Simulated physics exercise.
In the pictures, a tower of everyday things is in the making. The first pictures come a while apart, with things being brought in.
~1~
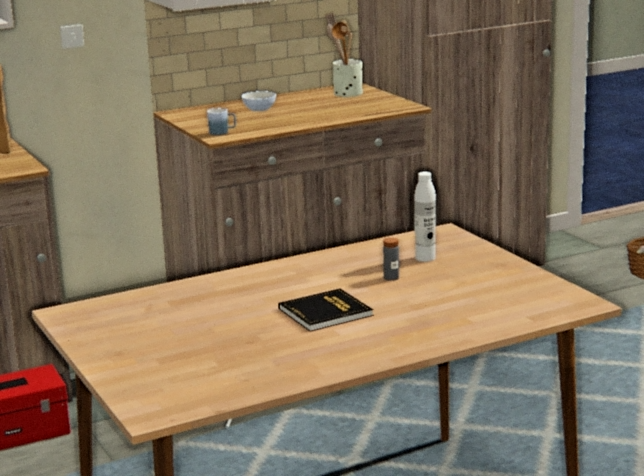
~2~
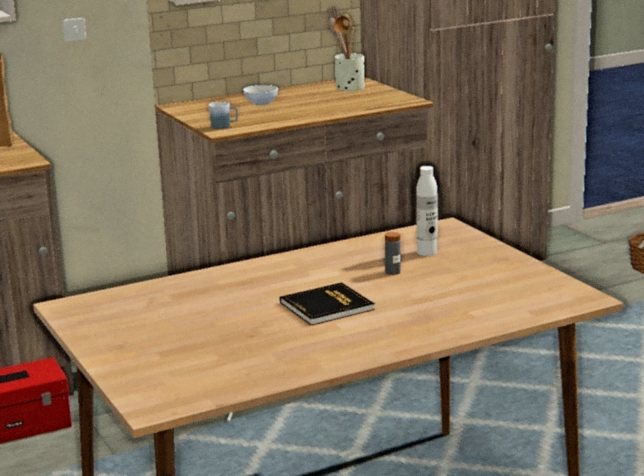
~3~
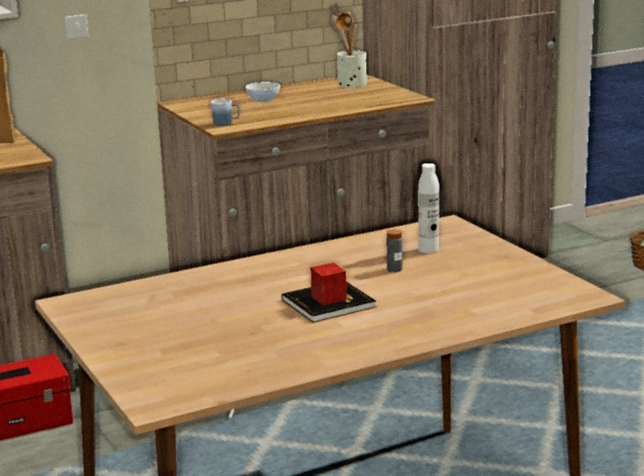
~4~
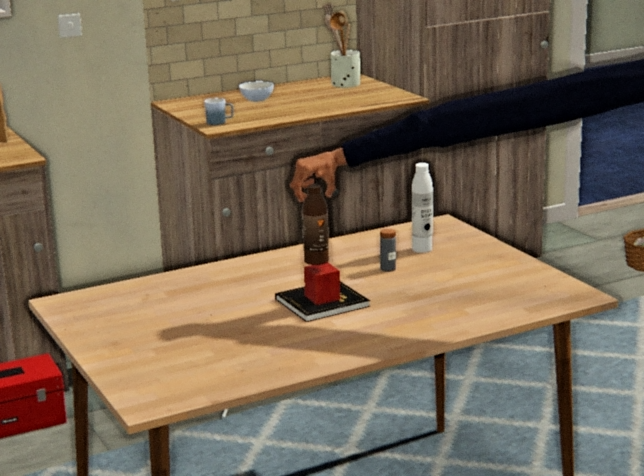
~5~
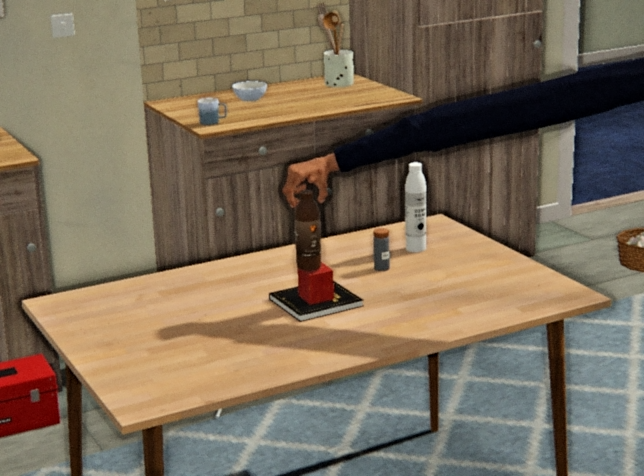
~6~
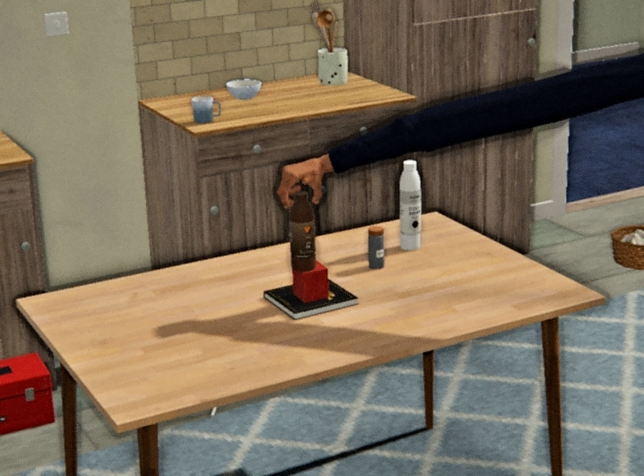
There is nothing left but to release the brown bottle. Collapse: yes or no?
Collapse: No.
Then, 0.80 s on from there, no change.
Then, 1.90 s on from there, brown bottle resting near (302, 231).
In the end, all 5 unmoved. At the end, from the last picture's camera, brown bottle near (302, 231). The pile stays up.
